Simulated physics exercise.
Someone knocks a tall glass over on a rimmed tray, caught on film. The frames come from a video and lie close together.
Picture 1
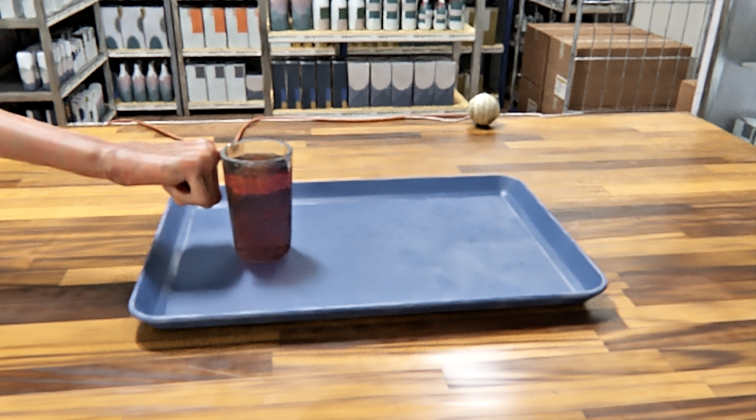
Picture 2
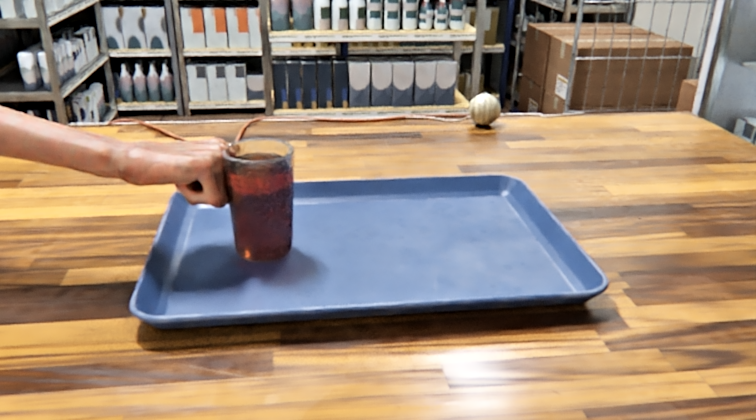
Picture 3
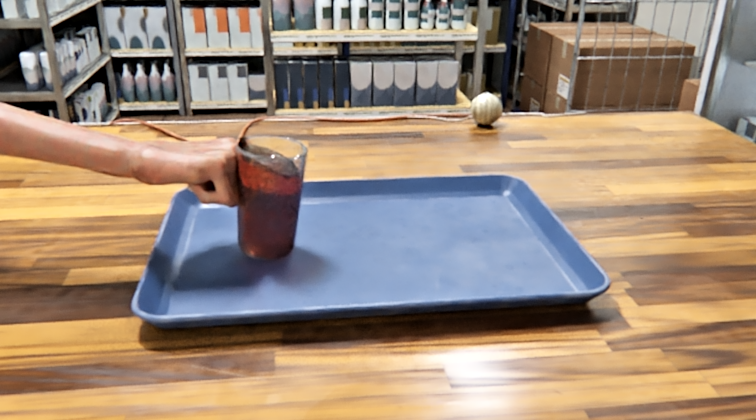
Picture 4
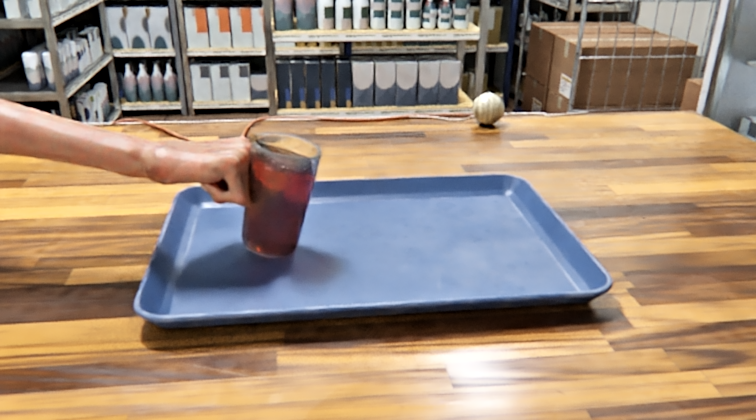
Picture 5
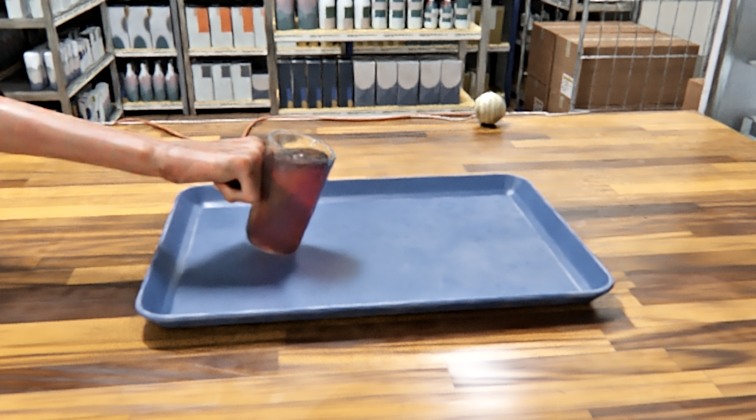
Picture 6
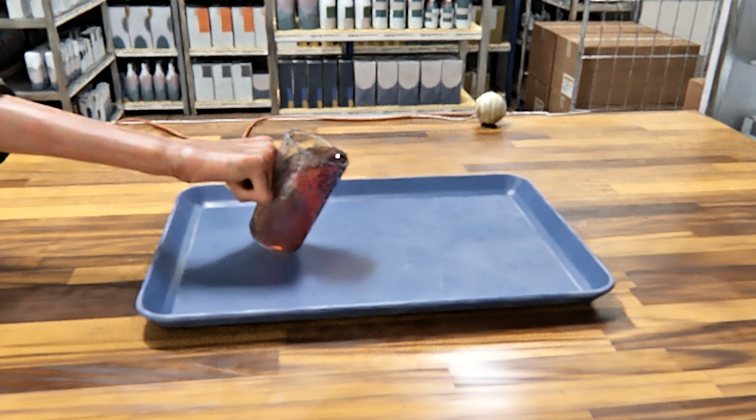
At first, a tall glass of reddish tea stands upright on the left side of a blue rimmed tray, a hand against its left side. The hand pushes rightward and the glass leans gradually to the right, until it is clearly slanted, with the tea up at its right rim.
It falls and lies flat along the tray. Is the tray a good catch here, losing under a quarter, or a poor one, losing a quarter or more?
A poor one.
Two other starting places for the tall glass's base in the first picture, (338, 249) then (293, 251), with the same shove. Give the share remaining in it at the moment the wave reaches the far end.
In order, close to 65 and 60 percent.
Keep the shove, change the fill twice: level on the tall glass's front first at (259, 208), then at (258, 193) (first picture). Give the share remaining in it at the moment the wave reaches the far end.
Roughly 55 per cent, then roughly 60 per cent.
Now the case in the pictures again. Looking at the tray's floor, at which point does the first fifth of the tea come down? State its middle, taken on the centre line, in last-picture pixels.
About (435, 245).
A moment on, the tall glass lies on its side and 96 per cent is in the glass, 4 on the tray and 0 above or beyond its rim.
Next, the tall glass lies on its side and 55 per cent is in the glass, 43 on the tray and 1 above or beyond its rim.
Then the tall glass lies on its side and 33 per cent is in the glass, 46 on the tray and 21 above or beyond its rim.
Later the tall glass lies on its side and 18 per cent is in the glass, 44 on the tray and 37 above or beyond its rim.
At rest 63 per cent is held by tray and glass, 37 is off the tray.
